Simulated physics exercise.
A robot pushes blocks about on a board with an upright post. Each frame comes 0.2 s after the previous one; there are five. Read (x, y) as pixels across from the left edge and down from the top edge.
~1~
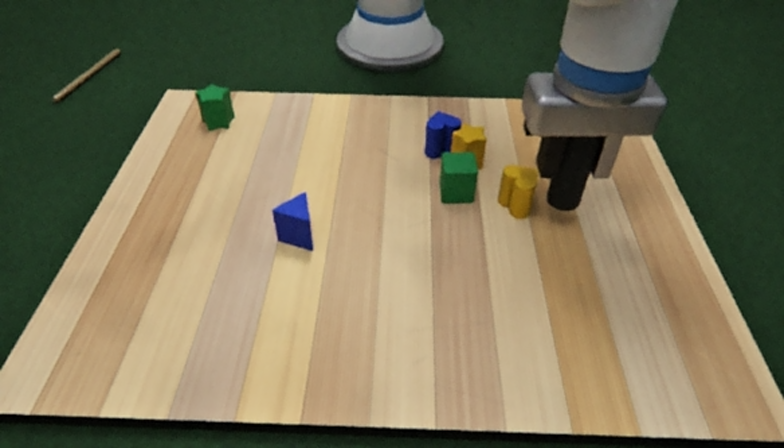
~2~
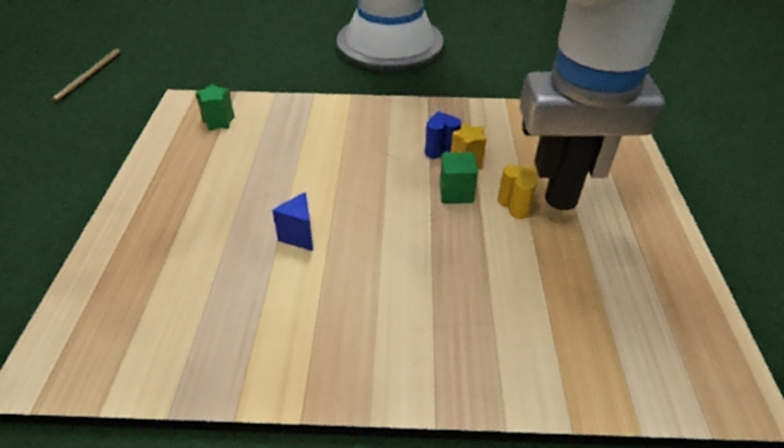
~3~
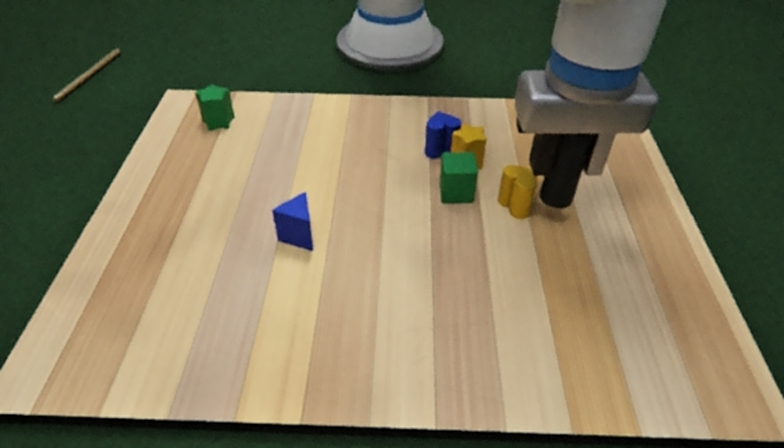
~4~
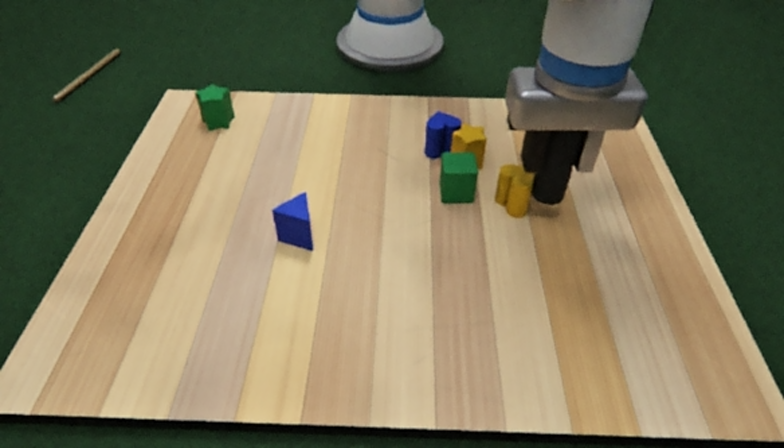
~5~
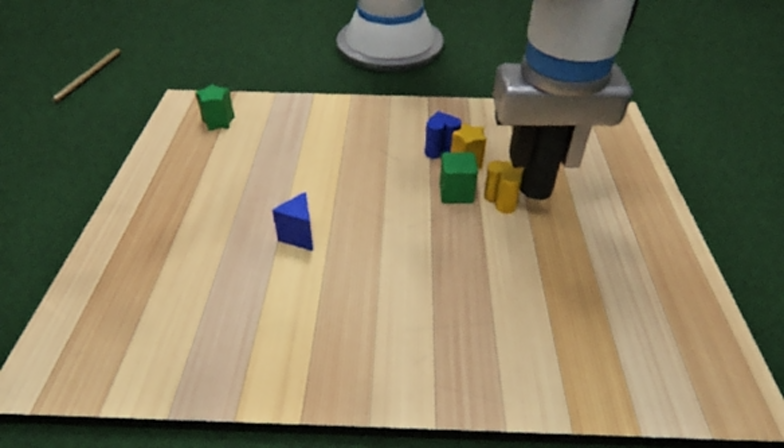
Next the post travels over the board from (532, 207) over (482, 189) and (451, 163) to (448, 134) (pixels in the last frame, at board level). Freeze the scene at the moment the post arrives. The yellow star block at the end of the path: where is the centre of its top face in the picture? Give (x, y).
I expect it at (478, 108).
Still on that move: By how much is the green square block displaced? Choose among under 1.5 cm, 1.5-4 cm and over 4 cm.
The block winds up beyond 4 cm from where it is now.
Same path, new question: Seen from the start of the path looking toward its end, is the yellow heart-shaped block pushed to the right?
No
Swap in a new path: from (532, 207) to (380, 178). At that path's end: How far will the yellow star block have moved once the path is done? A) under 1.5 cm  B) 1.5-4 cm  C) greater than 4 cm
Letter A.
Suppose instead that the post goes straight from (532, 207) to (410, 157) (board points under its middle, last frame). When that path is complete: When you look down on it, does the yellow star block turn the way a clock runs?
Yes
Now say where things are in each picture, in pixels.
In the first picture, post tip at (563, 201); block tops, blue heart-shaped block at (443, 120); green square block at (460, 162); yellow star block at (471, 133); yellow heart-shaped block at (523, 175).
In the second picture, post at (561, 200); blocks unchanged.
In the third picture, post at (556, 198); blocks unchanged.
In the fourth picture, post at (548, 195); yellow heart-shaped block at (520, 174).
In the fifth picture, post at (536, 190); blue heart-shaped block at (443, 120); green square block at (460, 162); yellow star block at (471, 133); yellow heart-shaped block at (508, 170).
On the path given first. One third of the way, post at (485, 172); green square block at (426, 157), turned 40° anticlockwise; yellow heart-shaped block at (457, 152).
Two thirds of the way, post at (452, 146); blue heart-shaped block at (443, 114), turned 50° anticlockwise; green square block at (408, 155), turned 70° anticlockwise; yellow star block at (469, 121), turned 55° clockwise; yellow heart-shaped block at (427, 140), turned 35° anticlockwise.
At the end, post at (450, 117); blue heart-shaped block at (432, 90), turned 85° anticlockwise; green square block at (408, 155), turned 70° anticlockwise; yellow star block at (478, 108), turned 120° clockwise; yellow heart-shaped block at (427, 140), turned 35° anticlockwise.
